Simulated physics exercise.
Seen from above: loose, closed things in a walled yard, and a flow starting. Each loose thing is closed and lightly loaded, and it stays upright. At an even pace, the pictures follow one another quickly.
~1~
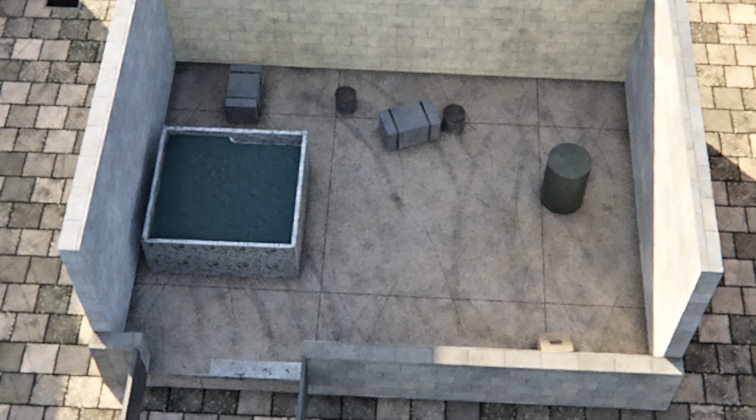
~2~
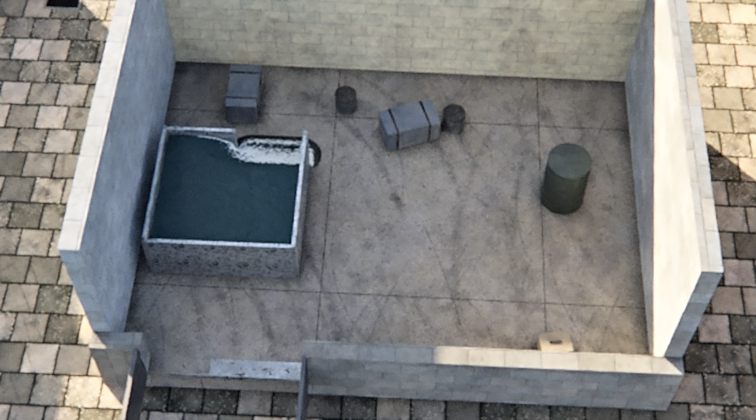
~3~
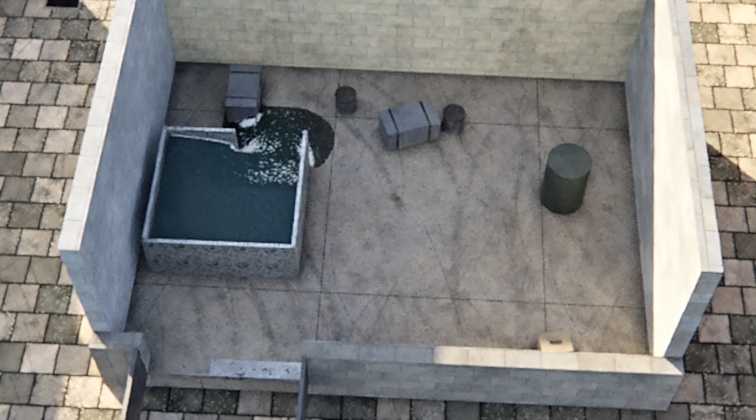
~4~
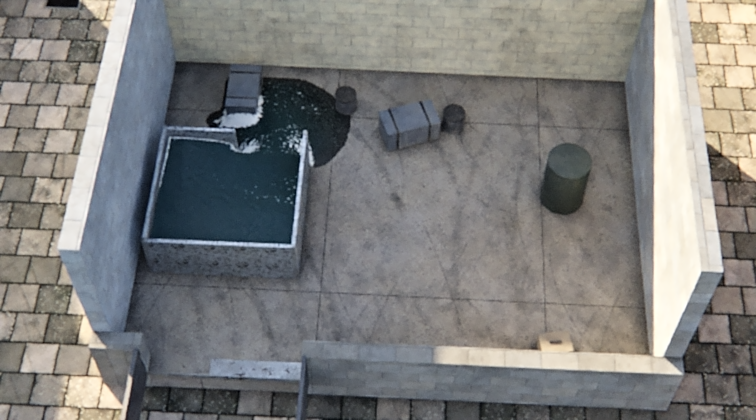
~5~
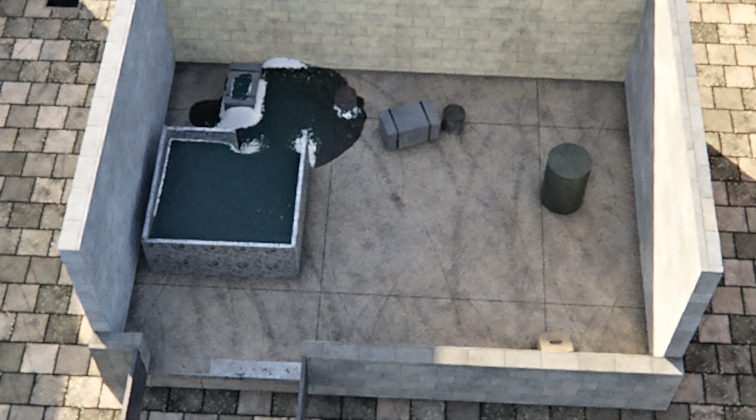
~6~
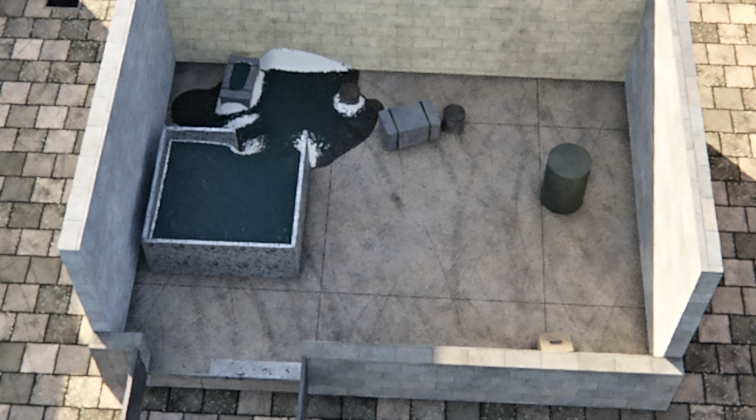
We see a walled yard with boxes and cylinders from above as dark water pours through the back rim of a square tank, spreads around the nearest box and small cylinder, and foams against the back wall; objects barely shift.
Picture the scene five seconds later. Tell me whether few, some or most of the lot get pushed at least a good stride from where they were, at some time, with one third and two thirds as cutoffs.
Some, one to two thirds.
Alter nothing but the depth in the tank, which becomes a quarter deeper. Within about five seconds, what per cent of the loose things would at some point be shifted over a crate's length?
Roughly 60 per cent of them.
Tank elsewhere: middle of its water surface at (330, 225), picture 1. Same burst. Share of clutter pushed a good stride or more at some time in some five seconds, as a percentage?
The share comes to close to 80 percent.
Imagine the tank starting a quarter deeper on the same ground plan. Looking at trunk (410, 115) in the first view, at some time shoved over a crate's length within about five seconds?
Going by the pictures, I'd say it stopped short.
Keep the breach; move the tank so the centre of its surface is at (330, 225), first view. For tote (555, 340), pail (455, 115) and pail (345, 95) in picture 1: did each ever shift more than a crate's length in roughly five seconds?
In turn: Less than that, yes, that far or more.
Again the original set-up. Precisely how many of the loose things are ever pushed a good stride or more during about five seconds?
So, 3 of them.
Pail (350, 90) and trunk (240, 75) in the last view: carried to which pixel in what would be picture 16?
First object near (586, 98); second object near (197, 108).
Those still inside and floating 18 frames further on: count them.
2.
A moment on, 1 of 5 are well off their spots; 1 afloat.
Next, 2 of 5 are well off their spots; 0 afloat.
Later, 2 of 5 are well off their spots; 2 afloat.
In the end, 2 of 5 are well off their spots, and 3 have been at some point; 1 afloat.
